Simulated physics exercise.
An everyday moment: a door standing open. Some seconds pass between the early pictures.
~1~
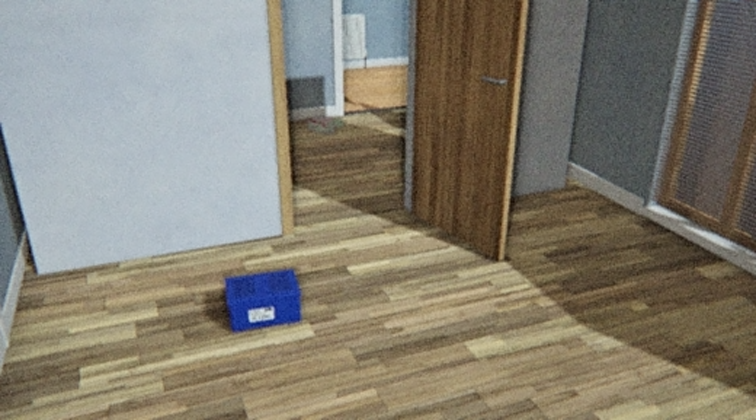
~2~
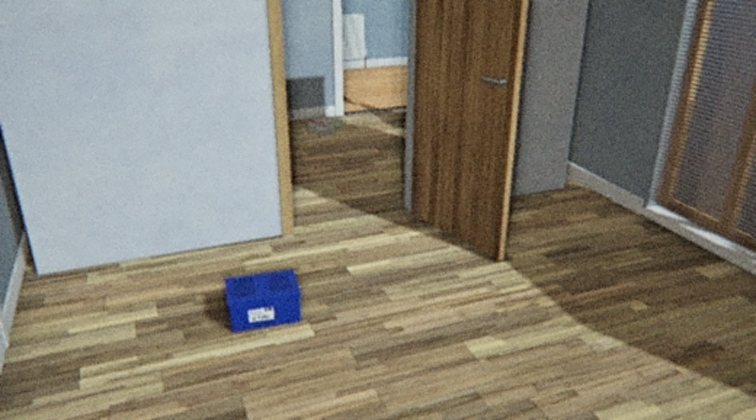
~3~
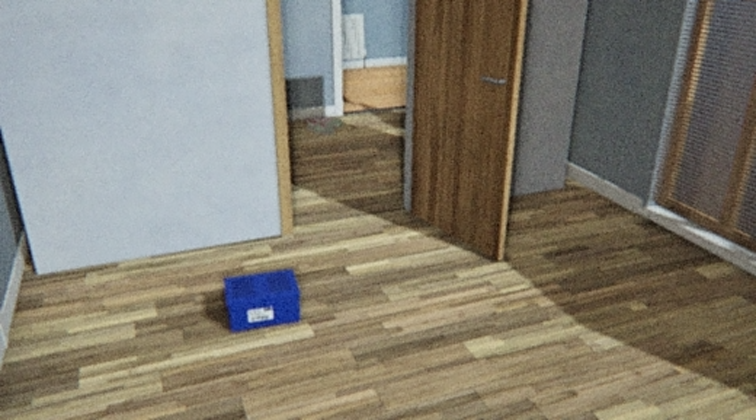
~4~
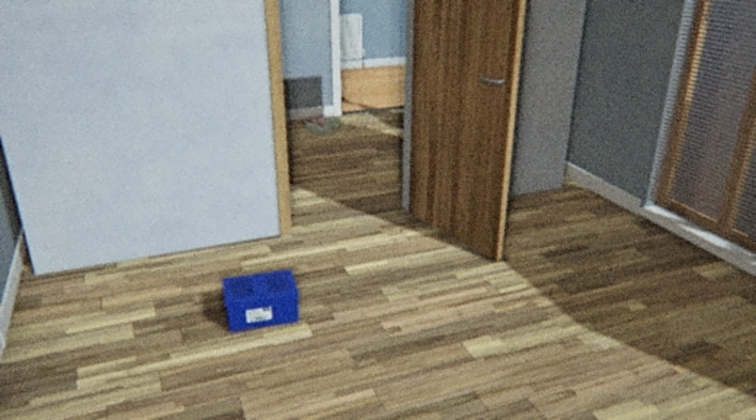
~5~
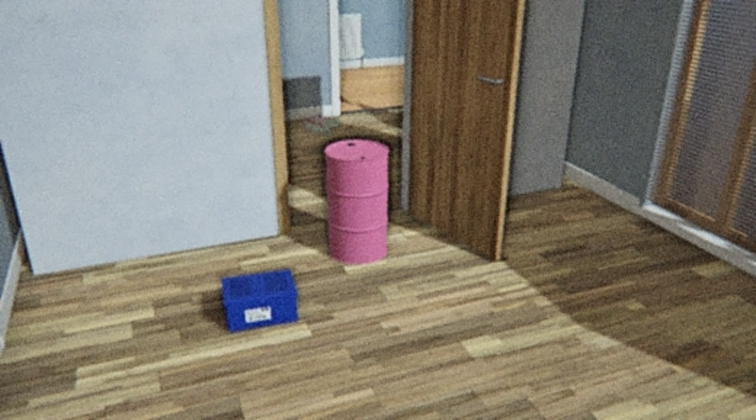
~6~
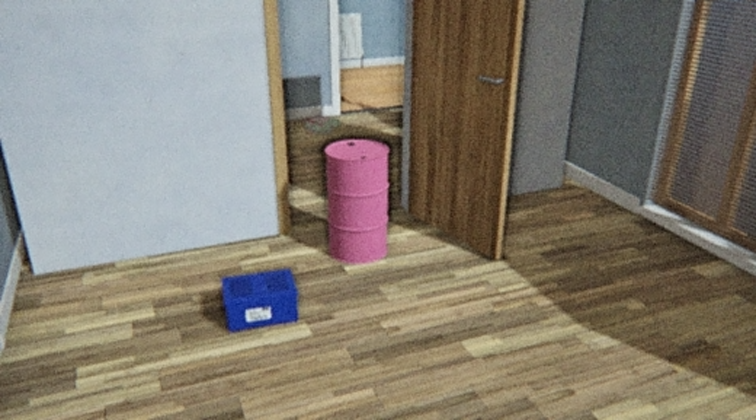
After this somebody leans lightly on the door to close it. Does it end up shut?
In the end the door is blocked.
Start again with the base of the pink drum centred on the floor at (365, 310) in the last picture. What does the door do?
Then it shuts.
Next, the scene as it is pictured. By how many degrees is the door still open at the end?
About 50°.
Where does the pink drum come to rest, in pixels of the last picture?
Near (350, 201).
Then, 0.60 s later than the last frame, door 88° open.
Then, 0.90 s later than the last frame, door 70° open.
Then, 1.20 s later than the last frame, door 52° open; pink drum moved a little near (354, 201).
When it is over, door 50° open; both as before. End places, in pixels of the last picture, pink drum near (350, 201).
